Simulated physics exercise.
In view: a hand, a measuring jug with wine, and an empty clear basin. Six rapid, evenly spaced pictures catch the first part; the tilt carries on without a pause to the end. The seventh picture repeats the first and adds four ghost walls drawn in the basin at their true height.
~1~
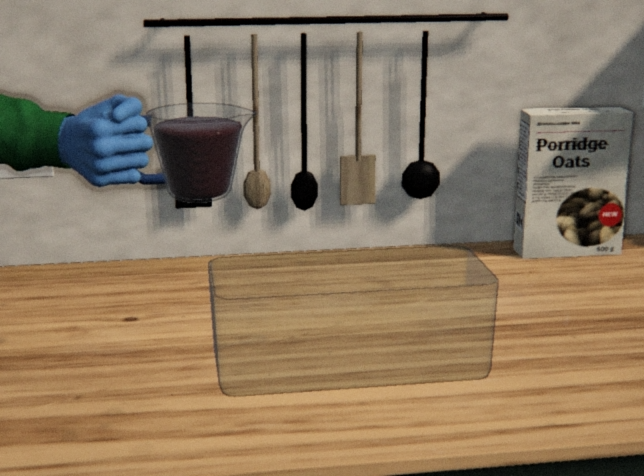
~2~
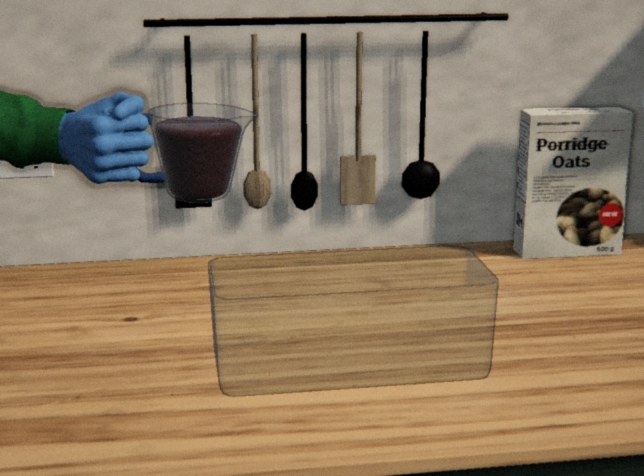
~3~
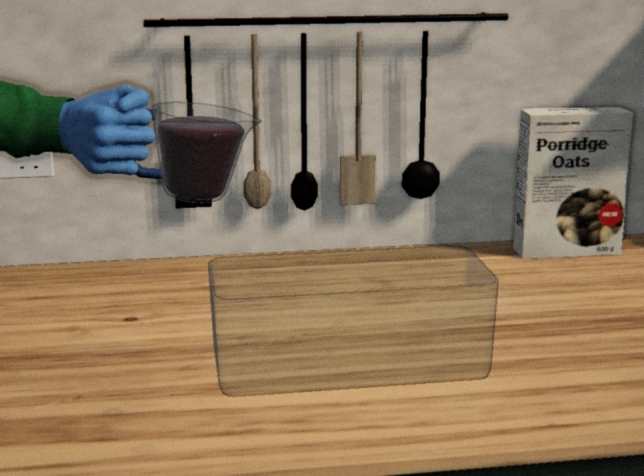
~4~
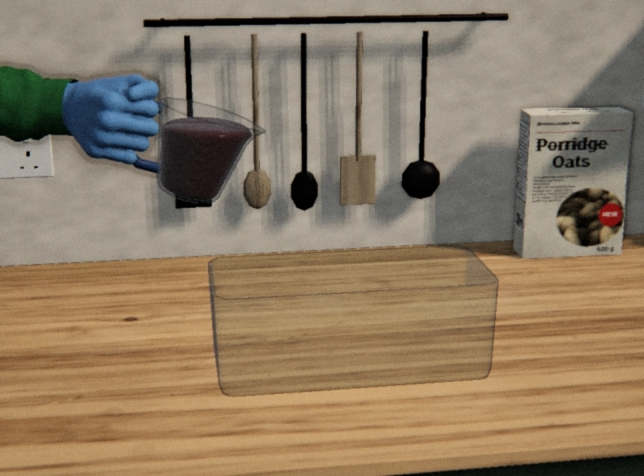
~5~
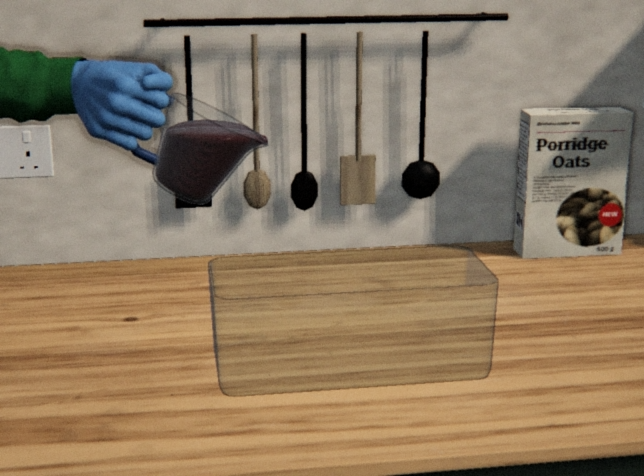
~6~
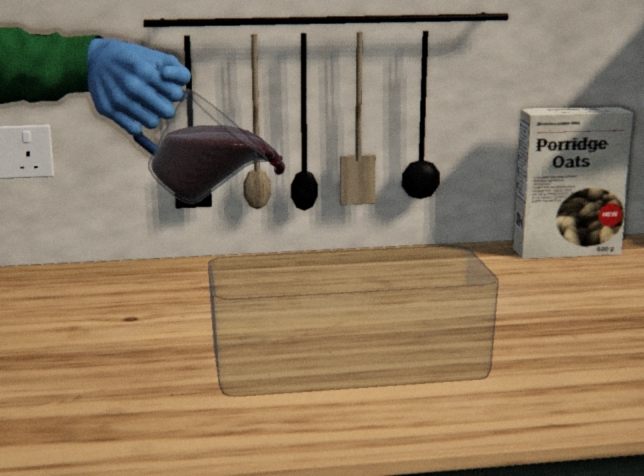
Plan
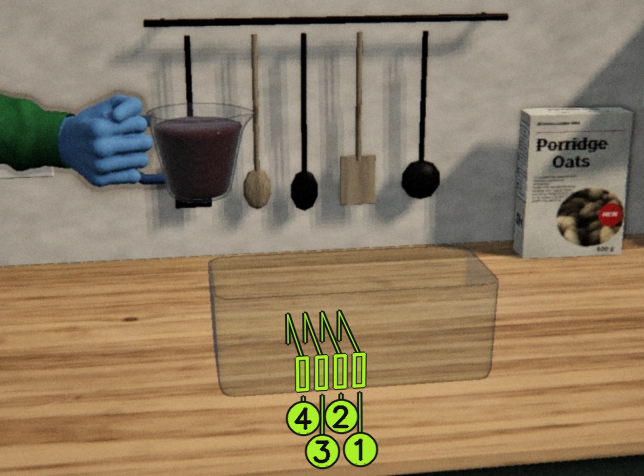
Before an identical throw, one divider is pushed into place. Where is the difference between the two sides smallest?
3.
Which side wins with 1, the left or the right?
More ends on the left.
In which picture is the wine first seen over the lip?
Picture 5.
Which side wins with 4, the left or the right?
More ends on the right.
On the marked copy, 1 at (359, 393); 2 at (341, 394); 3 at (322, 395); 4 at (303, 397).
Choosing 1, about 91 % ends left of the wall and 6 % right of it; 3 % is lost outside.
Choosing 2, about 80 % ends left of the wall and 16 % right of it; 3 % is lost outside.
Choosing 3, about 54 % ends left of the wall and 44 % right of it.
Choosing 4, about 22 % ends left of the wall and 77 % right of it.
